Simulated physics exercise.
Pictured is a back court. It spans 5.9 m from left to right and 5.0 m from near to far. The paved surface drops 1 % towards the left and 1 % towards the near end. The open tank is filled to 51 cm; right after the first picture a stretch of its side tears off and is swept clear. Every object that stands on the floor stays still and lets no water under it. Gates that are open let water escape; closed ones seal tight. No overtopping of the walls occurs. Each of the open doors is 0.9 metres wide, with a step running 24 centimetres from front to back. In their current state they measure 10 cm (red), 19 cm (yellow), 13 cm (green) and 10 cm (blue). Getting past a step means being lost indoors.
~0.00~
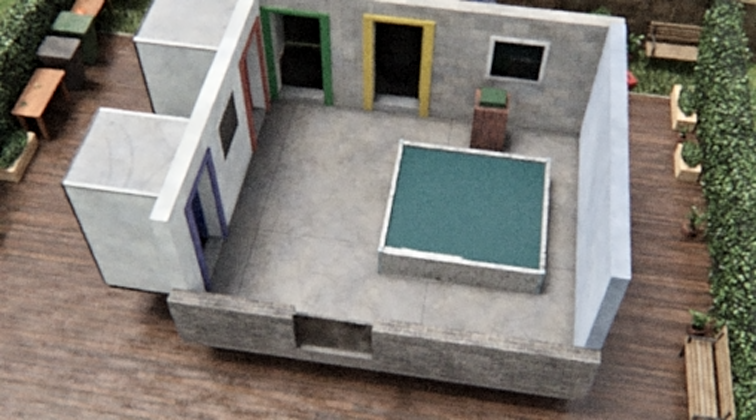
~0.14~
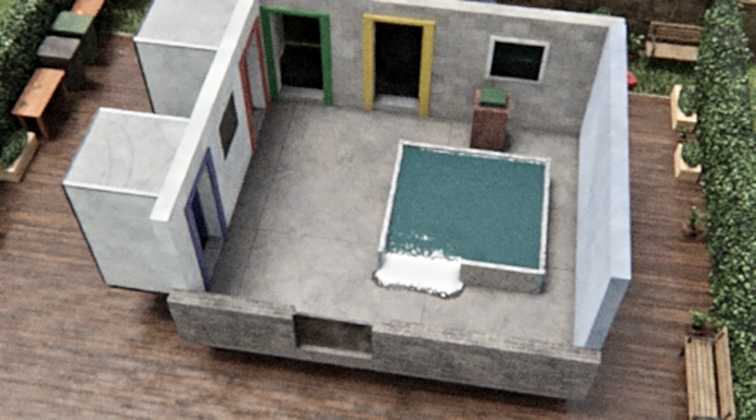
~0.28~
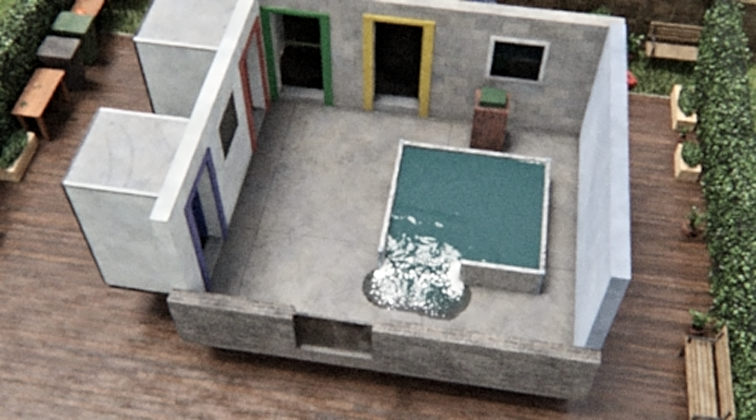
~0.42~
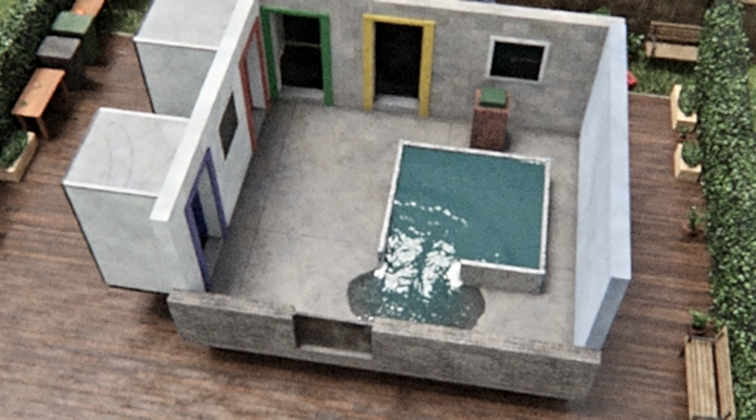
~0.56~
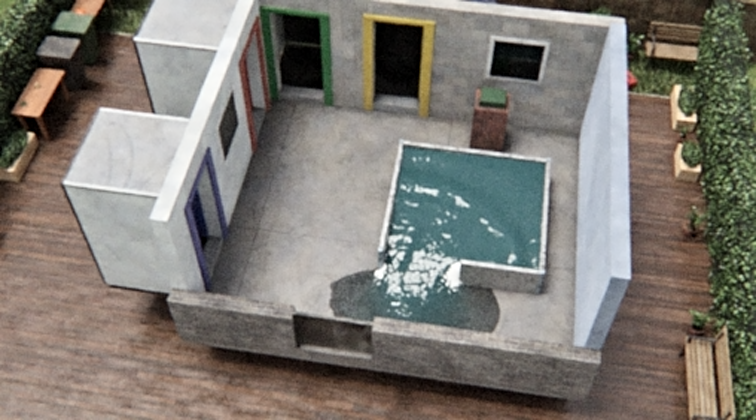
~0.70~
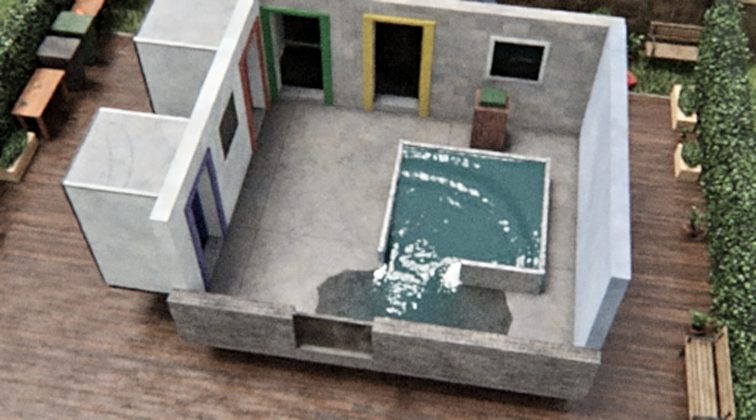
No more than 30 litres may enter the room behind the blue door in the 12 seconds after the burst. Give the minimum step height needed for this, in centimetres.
Roughly 19 centimetres.
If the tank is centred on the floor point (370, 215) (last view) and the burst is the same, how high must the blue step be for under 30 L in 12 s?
That setup calls for roughly 19 cm.
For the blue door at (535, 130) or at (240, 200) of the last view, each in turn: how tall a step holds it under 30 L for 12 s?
In turn: About 10.5 cm, about 6.0 cm.
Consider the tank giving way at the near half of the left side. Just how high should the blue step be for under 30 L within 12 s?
Close to 23 cm at the least.
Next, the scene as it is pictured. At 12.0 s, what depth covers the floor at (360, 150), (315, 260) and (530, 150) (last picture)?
Depths of roughly 9 cm, 5 cm and 7 cm, in that order.
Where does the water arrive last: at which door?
The yellow door.
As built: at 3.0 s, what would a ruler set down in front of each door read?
In cm: Red 0, yellow 0, green 0, blue 23.
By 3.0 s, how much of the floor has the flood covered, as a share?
Roughly 45 percent.
After 1.4 s water covers 20 % of the floor, deepest (41 cm) near (402, 339); it has not reached the blue door.
After 3.0 s water covers 45 % of the floor, deepest (36 cm) near (198, 320); 23 cm at the blue door, 33 litres in over its 10 cm step.
After 12.0 s water covers 95 % of the floor, deepest (20 cm) near (198, 320); 13 cm at the blue door, 215 litres in over its 10 cm step.
At the blue door as built, the water arrived by 2.1 s and peaked near 23 cm at 3.4 s.
With a step of 16 cm, 61 litres would have come in within the 12 s; with 21.5 cm, 12 litres. So under 30 litres takes about 19 cm.
